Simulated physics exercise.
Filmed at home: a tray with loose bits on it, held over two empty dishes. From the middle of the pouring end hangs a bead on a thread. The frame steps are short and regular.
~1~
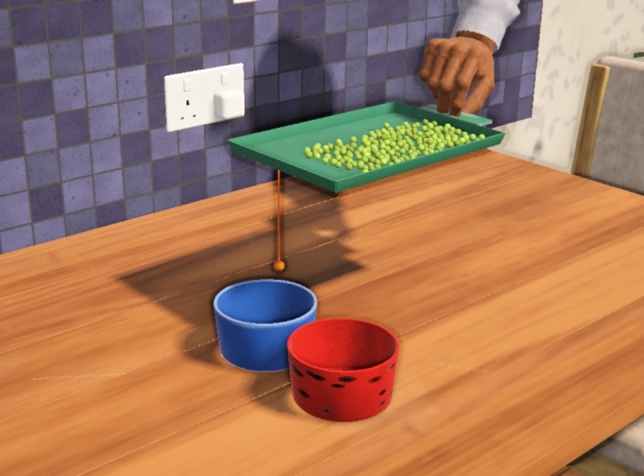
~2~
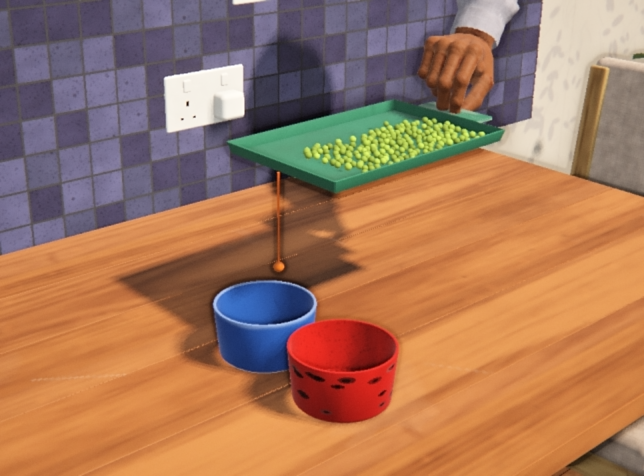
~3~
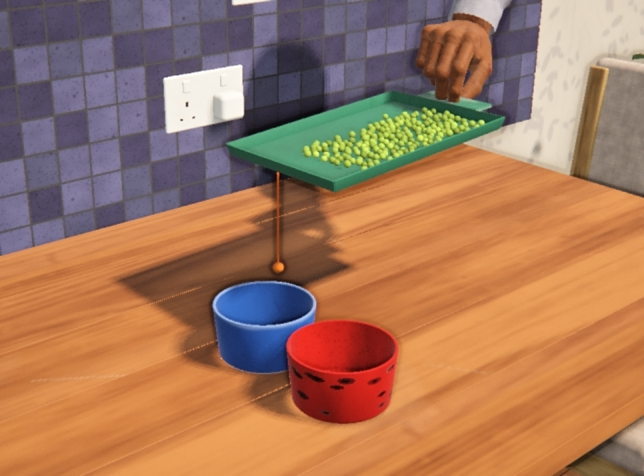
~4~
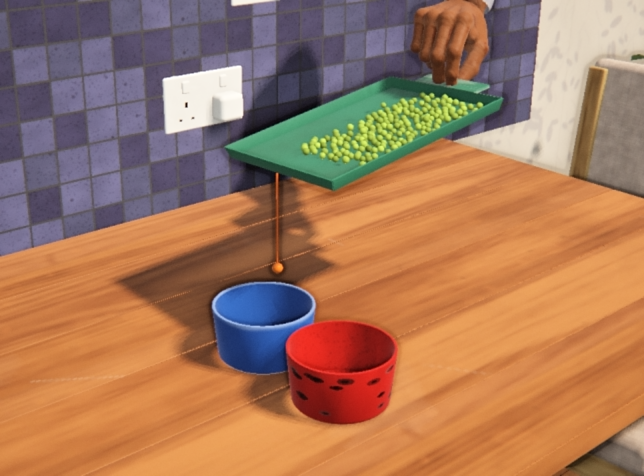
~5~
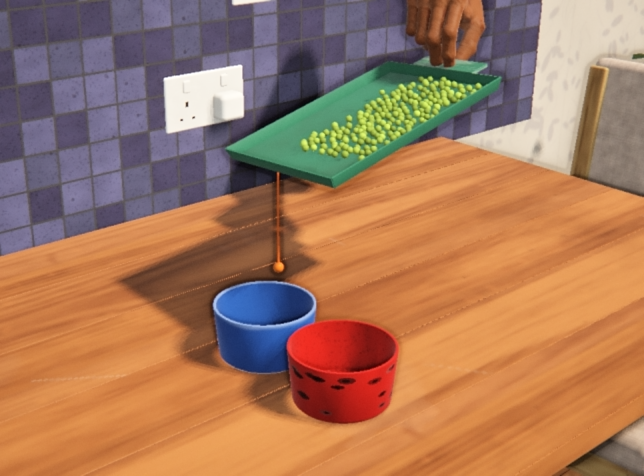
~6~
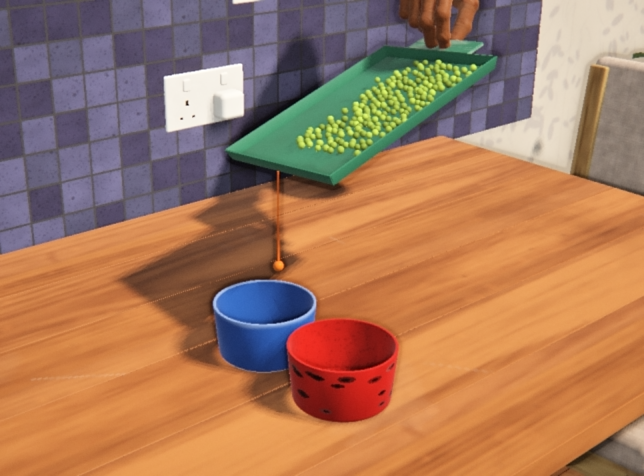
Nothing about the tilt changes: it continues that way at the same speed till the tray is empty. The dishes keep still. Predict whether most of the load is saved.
Only a minority of it is saved.
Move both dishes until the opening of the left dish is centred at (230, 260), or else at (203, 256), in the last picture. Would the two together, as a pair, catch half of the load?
At place one in excess of half; at place two in excess of half.
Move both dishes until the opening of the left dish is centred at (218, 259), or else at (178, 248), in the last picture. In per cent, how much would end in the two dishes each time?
The first gives 80 %, the second 70 %.
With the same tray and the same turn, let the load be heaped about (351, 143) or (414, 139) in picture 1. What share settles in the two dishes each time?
First some 20, then 20 per cent.
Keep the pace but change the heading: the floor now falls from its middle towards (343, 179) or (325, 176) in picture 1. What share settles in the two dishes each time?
Case one 30 %; case two 60 %.
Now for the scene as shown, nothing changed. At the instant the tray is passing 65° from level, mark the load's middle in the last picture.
(246, 164).
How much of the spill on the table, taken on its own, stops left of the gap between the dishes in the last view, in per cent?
That comes to about 100 per cent of the pieces.
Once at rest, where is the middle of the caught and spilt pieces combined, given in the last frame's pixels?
I'd say the middle ends up at about (206, 318).
Just after the last frame, tray tipped steeply; roughly two thirds on the tray; just a few in the left dish; about a tenth outside both; roughly a quarter in the air.
A moment on, tray tipped past a quarter turn; roughly a quarter on the tray; about a tenth in the left dish; roughly half outside both; roughly a quarter in the air.
Further on, tray tipped past a quarter turn; roughly a quarter in the left dish; the larger part outside both.
When it is over, tray tipped past a quarter turn; not one in the right dish; roughly a quarter in the left dish; the larger part outside both.
